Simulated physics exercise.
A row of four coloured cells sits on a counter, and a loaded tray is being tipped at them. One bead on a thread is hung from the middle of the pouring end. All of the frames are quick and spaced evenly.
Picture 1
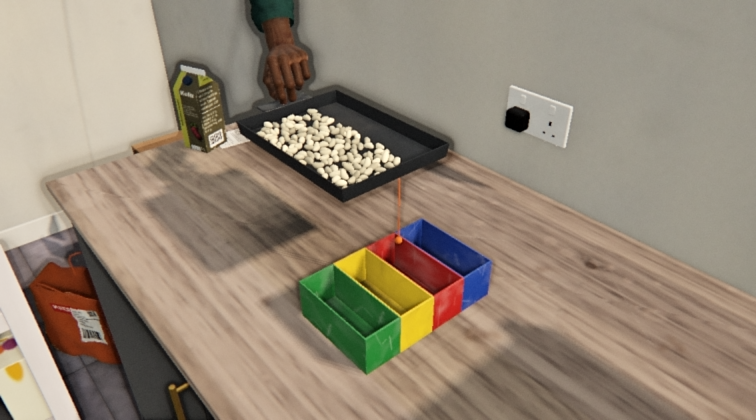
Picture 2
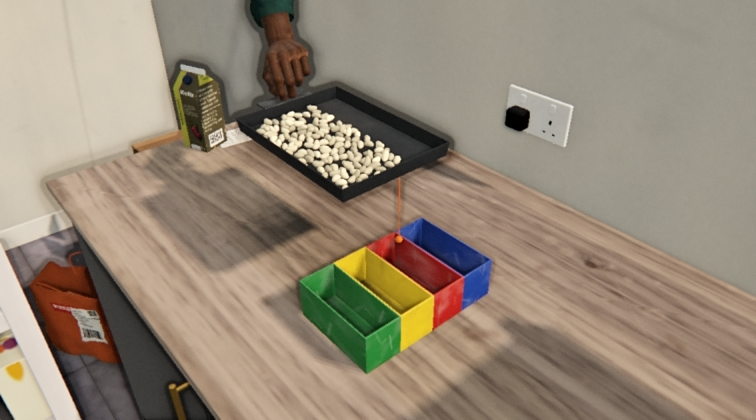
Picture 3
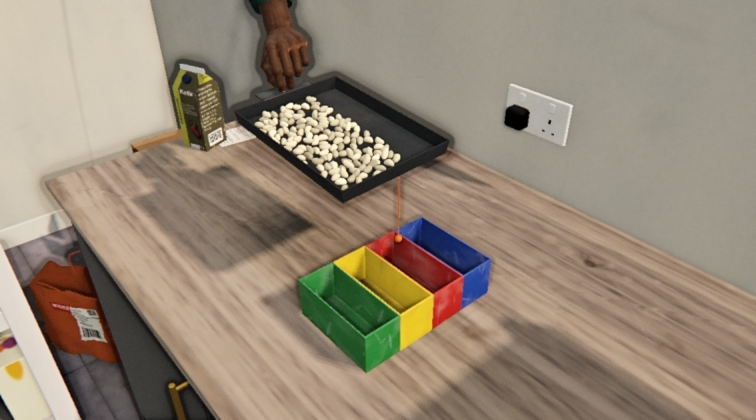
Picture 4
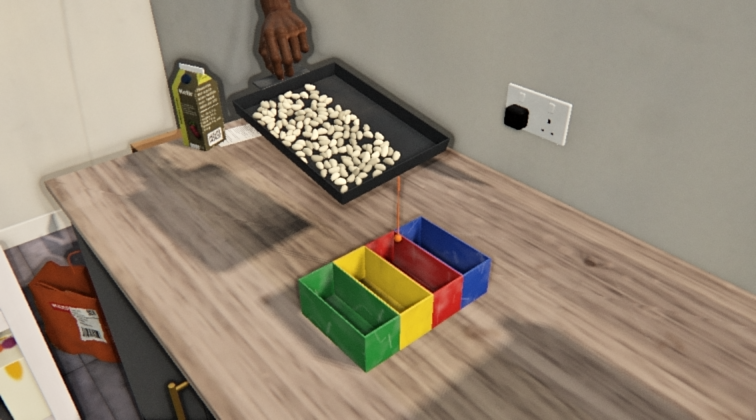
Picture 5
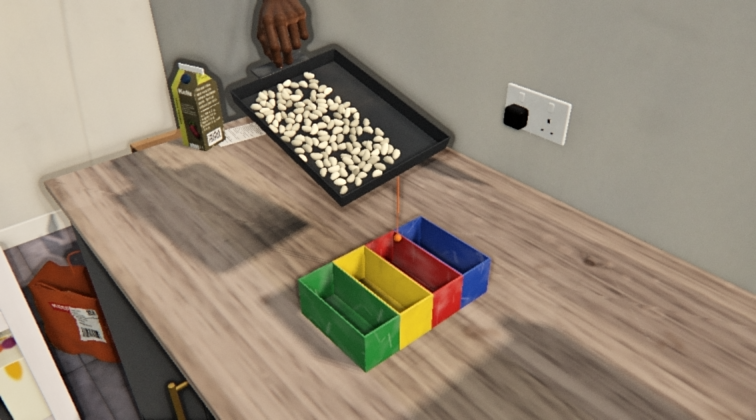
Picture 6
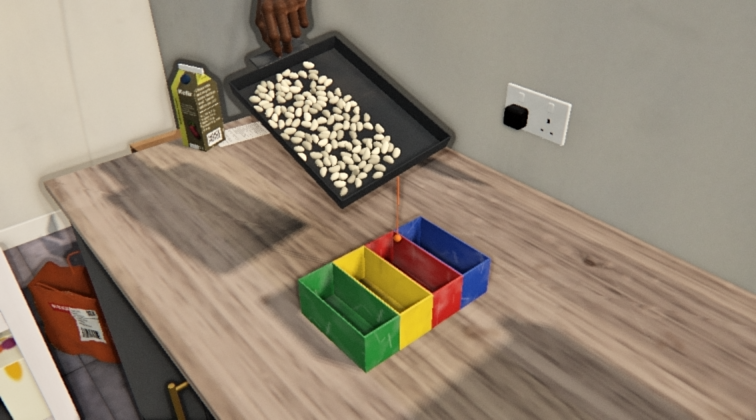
A wooden counter against a grey wall is seen from above at an angle, with a carton and a wall socket behind. A dark tray of whitish beans is raised over it, a hand at its far side, and a small orange bead hangs by a thread above joined green, yellow, red and blue cells. The tray gradually tilts, its near left corner lowest, while the camera stays practically still.
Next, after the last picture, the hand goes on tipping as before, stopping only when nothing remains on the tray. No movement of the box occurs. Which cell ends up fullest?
The yellow cell.
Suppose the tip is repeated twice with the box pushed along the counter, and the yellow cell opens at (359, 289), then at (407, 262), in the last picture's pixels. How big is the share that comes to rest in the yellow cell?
Roughly 70 per cent, and 10 per cent.
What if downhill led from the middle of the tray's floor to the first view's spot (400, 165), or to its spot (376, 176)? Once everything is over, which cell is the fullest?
Try 1 - the cell in blue / try 2 - the yellow cell.
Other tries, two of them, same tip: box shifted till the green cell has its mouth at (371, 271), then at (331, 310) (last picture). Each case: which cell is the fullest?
Try 1 - green; try 2 - that yellow cell.
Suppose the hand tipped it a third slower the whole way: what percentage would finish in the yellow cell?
Around 50 percent.
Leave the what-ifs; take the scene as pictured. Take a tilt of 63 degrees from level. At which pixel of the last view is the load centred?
(344, 147).
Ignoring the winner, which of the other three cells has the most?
The cell in green.
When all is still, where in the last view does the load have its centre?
Close to (377, 312) in the last picture.
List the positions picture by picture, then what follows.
In the first frame, corners of the pouring end at (343, 188) and (447, 143), level; middle of the load at (323, 144), white beans; bead on its thread at (399, 240); green cell at (383, 343); yellow cell at (417, 321); red cell at (448, 301); blue cell at (476, 283).
In the second frame, corners of the pouring end at (343, 188) and (447, 142), level; middle of the load at (323, 142).
In the third frame, corners of the pouring end at (343, 189) and (447, 140), tipped barely, lowest at the left corner; middle of the load at (322, 138).
In the fourth frame, corners of the pouring end at (343, 192) and (447, 138), tipped a little, lowest at the left corner; middle of the load at (322, 131).
In the fifth frame, corners of the pouring end at (343, 195) and (447, 137), tipped clearly, lowest at the left corner; middle of the load at (321, 125).
In the sixth frame, corners of the pouring end at (343, 199) and (448, 136), tipped clearly, lowest at the left corner; middle of the load at (321, 121); green cell at (382, 341); yellow cell at (416, 319); red cell at (447, 299); blue cell at (475, 281).
Soon, tray tipped steeply; all on the tray.
A while on, tray tipped past a quarter turn; most on the tray; a stray few in the yellow cell; a stray few in the green cell; a stray few in the red cell; a small part falling or outside the box.
Towards the end, tray tipped past a quarter turn; about two thirds in the yellow cell; about a quarter in the green cell; a small part in the red cell.
Finally, tray tipped past a quarter turn; about two thirds in the yellow cell; about a quarter in the green cell; a small part in the red cell; none in the blue cell.
